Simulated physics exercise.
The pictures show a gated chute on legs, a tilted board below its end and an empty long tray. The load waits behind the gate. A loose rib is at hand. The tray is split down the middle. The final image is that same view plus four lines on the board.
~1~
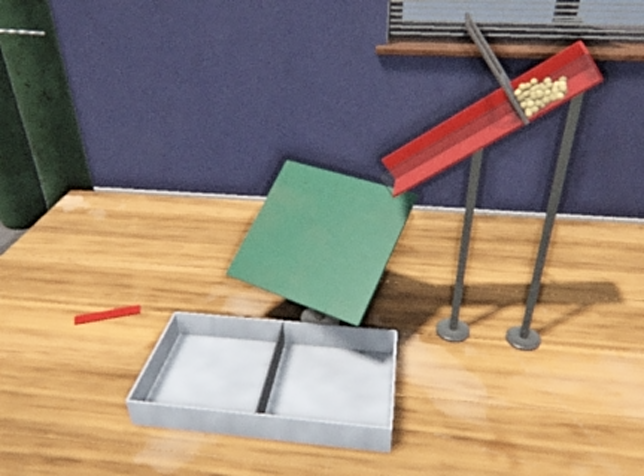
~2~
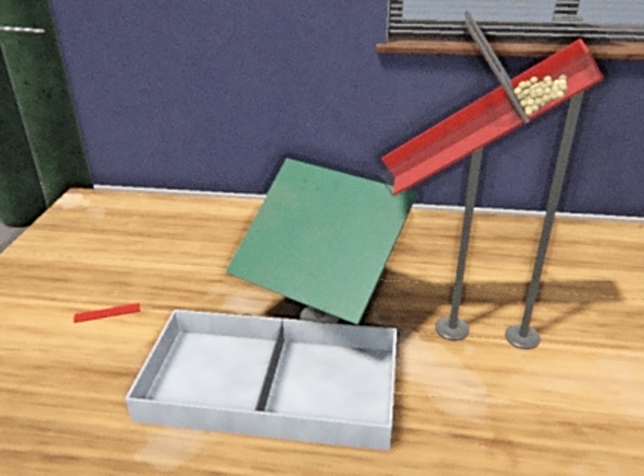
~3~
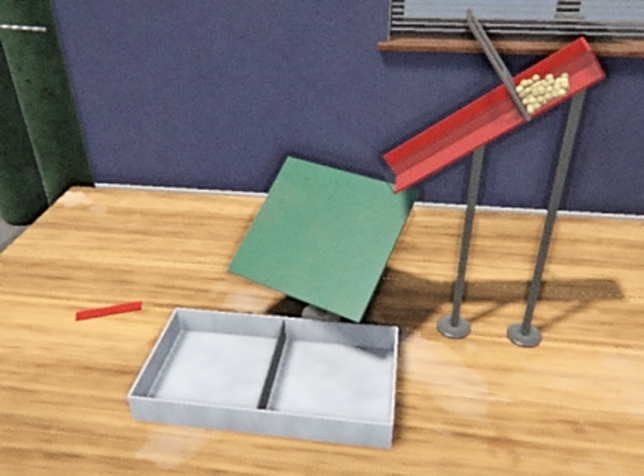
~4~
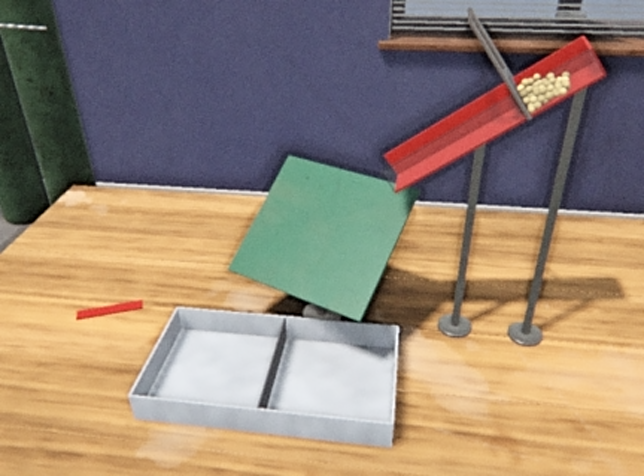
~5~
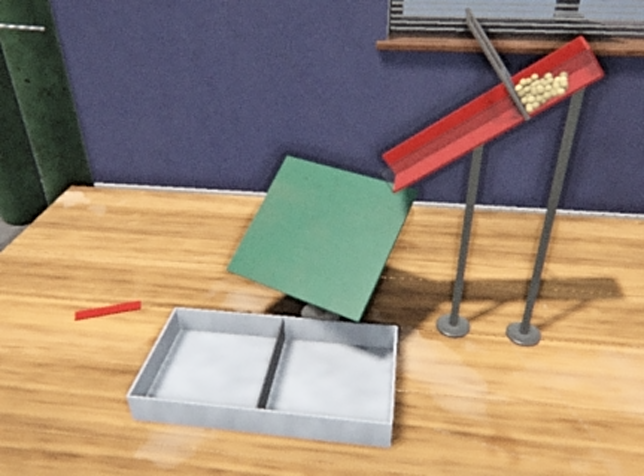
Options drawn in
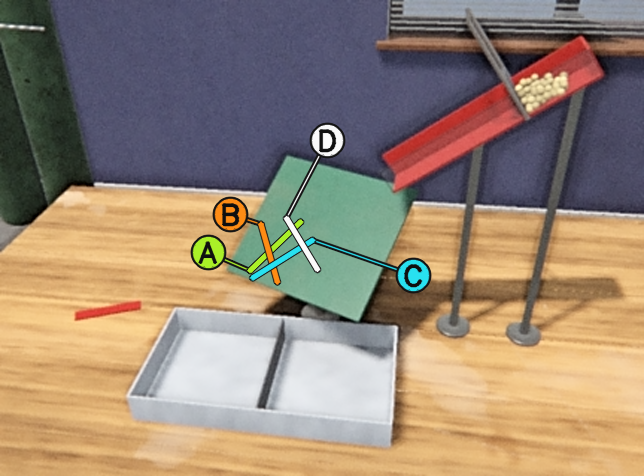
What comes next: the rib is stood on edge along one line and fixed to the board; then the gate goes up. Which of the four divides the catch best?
Use line B.
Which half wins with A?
Left.
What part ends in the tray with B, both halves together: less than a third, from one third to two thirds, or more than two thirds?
Line B gives more than two thirds.
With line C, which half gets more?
The left half.
On the marked copy, line A from (300, 221) to (249, 270); line B from (260, 224) to (277, 282); line C from (312, 240) to (252, 277); line D from (286, 218) to (317, 269).
With A, of what is caught, nearly all in the left half, a small part in the right.
With B, of what is caught, about a third in the left half, about two thirds in the right.
With C, of what is caught, nearly all in the left half, a small part in the right.
With D, of what is caught, a stray few in the left half, nearly all in the right.
